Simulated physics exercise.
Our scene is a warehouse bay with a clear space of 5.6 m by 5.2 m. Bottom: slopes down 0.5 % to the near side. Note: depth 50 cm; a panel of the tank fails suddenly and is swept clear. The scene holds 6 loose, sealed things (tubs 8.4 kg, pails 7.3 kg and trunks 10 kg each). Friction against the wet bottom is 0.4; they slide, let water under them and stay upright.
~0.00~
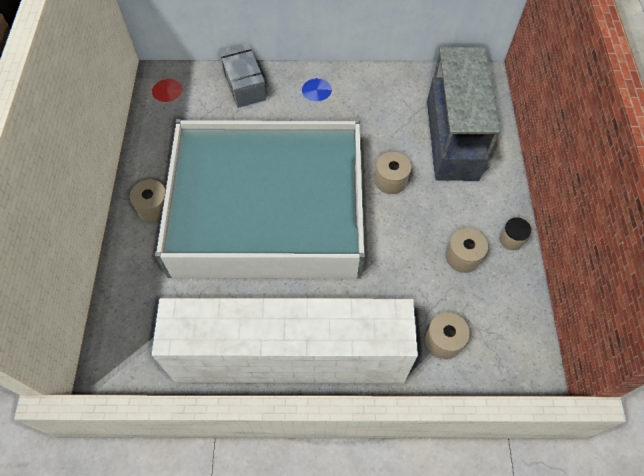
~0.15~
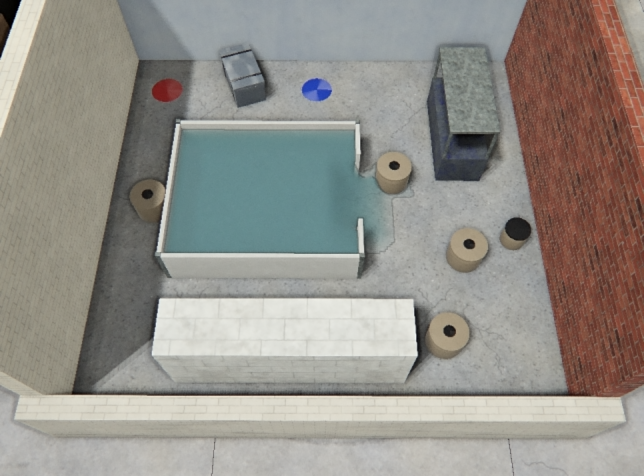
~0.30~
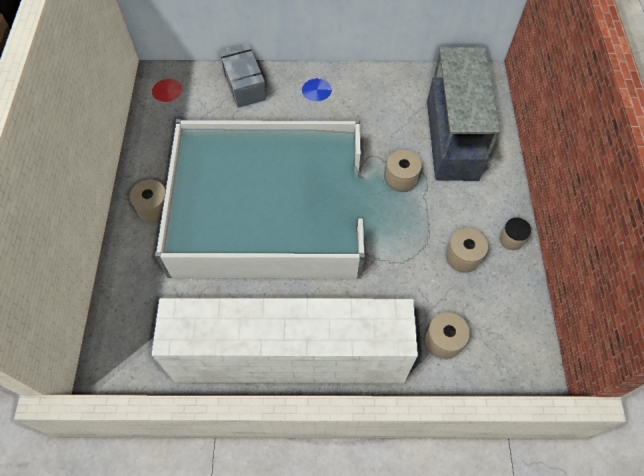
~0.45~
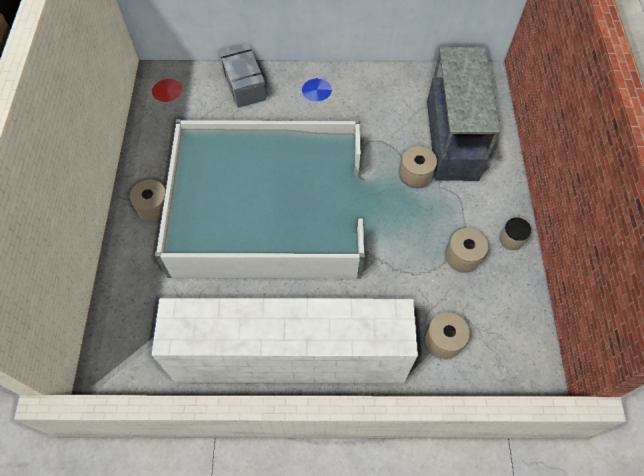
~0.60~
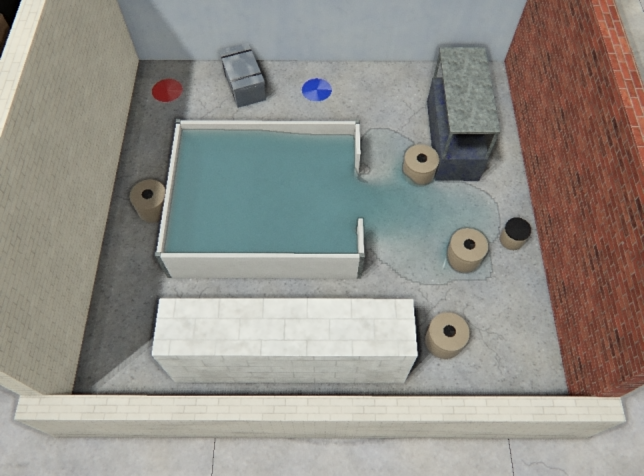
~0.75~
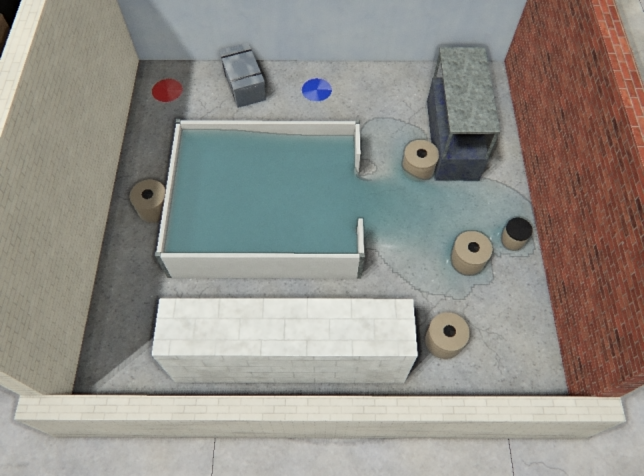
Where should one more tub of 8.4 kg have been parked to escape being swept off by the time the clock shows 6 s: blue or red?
Safe choice: Red.
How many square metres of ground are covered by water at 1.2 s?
Wet area: Approx. 10.0 m2.
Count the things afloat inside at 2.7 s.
Just then, the number is 1.
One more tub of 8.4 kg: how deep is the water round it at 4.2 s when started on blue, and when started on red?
It'd be 4 cm for the first one and 0 cm for the second.
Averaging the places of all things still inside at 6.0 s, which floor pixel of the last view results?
Somewhere near (323, 195).
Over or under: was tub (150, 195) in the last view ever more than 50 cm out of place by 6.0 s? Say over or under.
My call is that it falls shy.
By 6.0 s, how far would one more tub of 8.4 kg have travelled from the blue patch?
It would be somewhere around 140 cm away by then.
After 1.2 s on blue it would be 0 cm off in 0 cm of water; on red it would be 0 cm off in 0 cm of water.
After 2.7 s on blue it would be 0 cm off in 1 cm of water; on red it would be 0 cm off in 0 cm of water.
After 4.2 s on blue it would be 20 cm off in 4 cm of water; on red it would be 0 cm off in 0 cm of water.
After 6.0 s on blue it would be 131 cm off in 7 cm of water; on red it would be 1 cm off in 2 cm of water.
